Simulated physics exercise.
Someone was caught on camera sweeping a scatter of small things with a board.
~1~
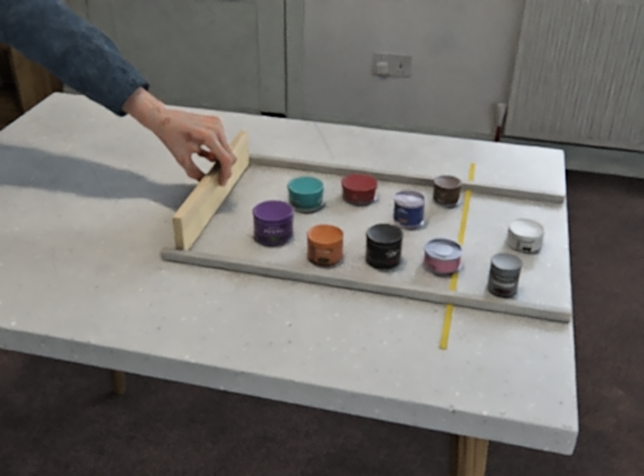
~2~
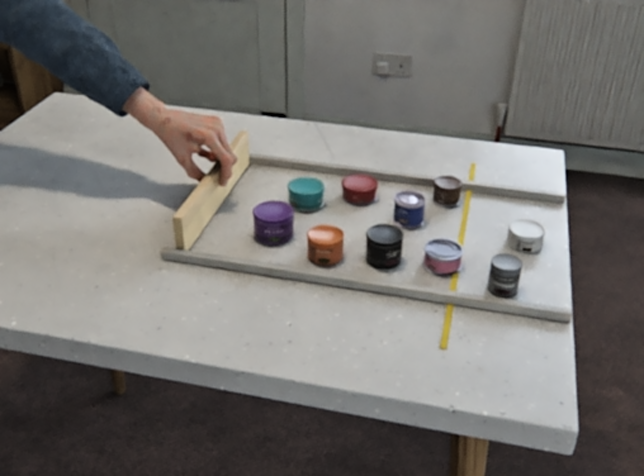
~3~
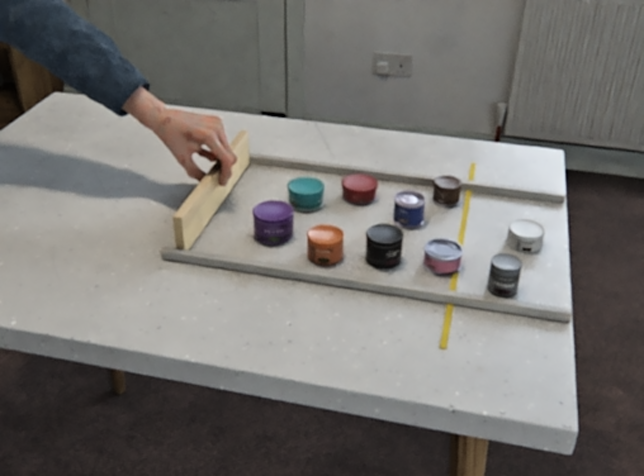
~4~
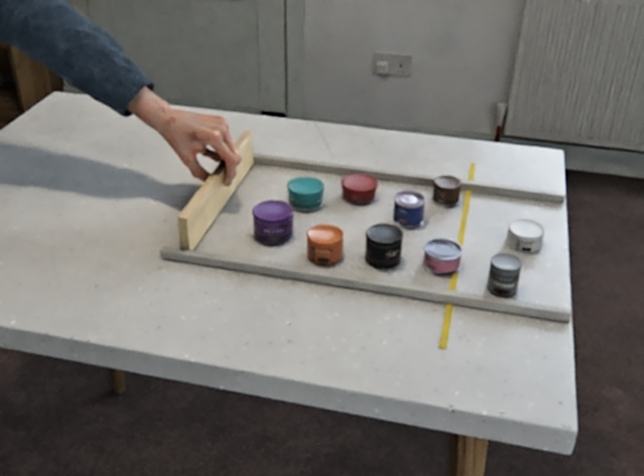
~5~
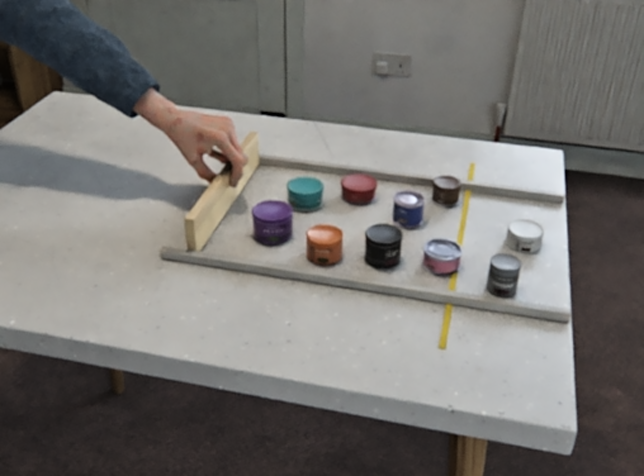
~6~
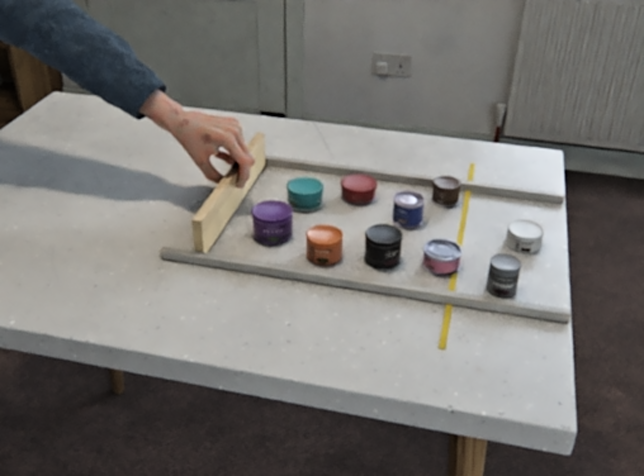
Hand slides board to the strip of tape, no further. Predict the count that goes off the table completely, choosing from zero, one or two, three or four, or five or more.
The count is zero.
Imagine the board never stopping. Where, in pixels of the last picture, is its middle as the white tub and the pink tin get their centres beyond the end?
Approx. (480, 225) / approx. (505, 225) for the other.
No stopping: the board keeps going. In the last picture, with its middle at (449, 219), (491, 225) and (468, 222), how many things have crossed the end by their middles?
In order: 0, 1, 0.
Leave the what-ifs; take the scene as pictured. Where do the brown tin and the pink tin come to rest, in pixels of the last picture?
The first one ends at (515, 196), the second at (519, 254).
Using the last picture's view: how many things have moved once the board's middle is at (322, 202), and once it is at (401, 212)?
In order, the tallies are 4 and 8.
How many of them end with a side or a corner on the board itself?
That comes to 4.
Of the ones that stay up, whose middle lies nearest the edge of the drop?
The white tub.
Soon after, none off yet; white tub at rest near (524, 236); grey tub at rest near (503, 276); pink tin at rest near (442, 257).
Then, none off yet; white tub at rest near (524, 236); grey tub at rest near (503, 276); pink tin moved about its own width near (489, 256).
At rest, the number that fall off is zero.
